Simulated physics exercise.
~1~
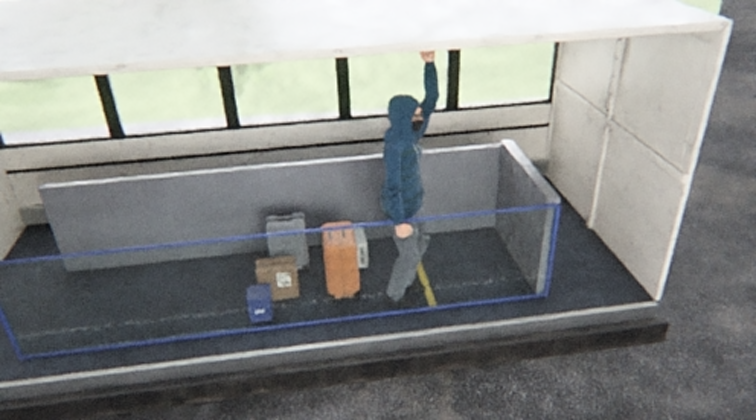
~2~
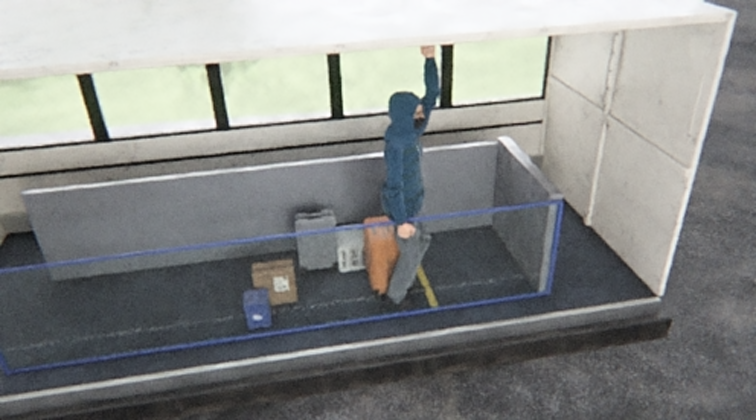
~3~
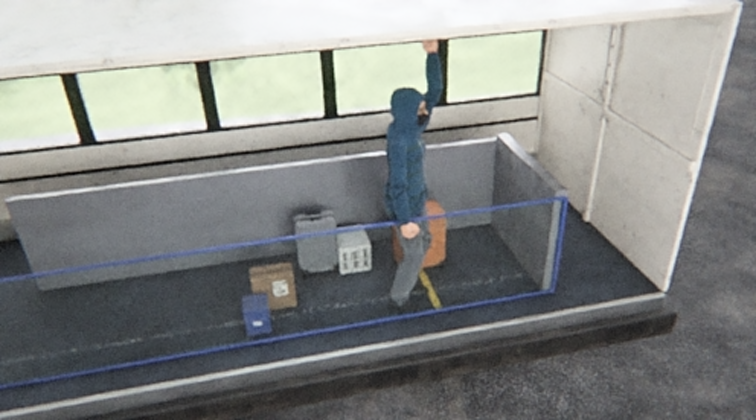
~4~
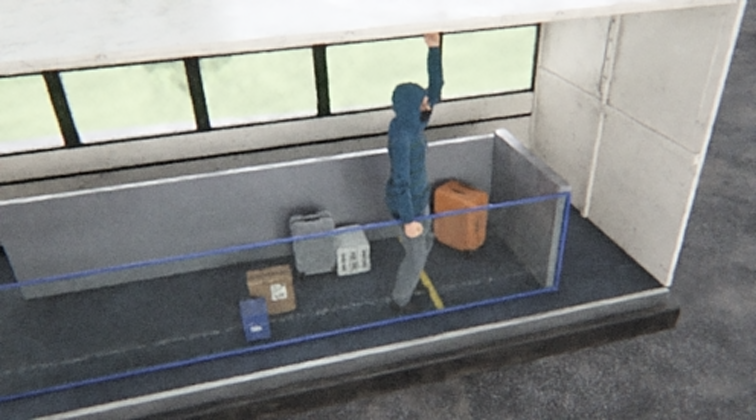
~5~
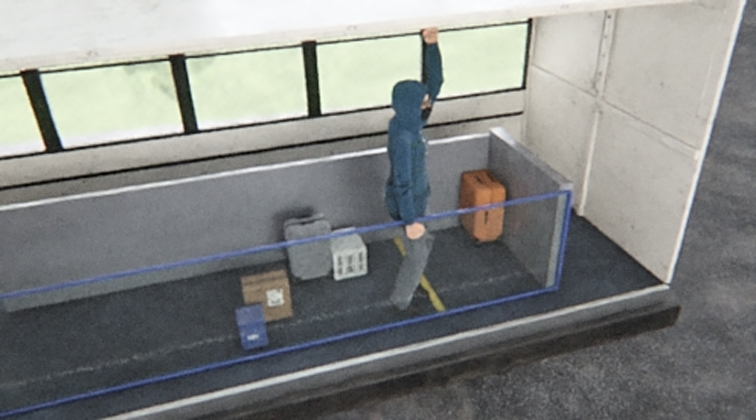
Orange suitcase rolling right behind a hooded standing passenger and past a yellow line, ending upright near the bay's end wall.
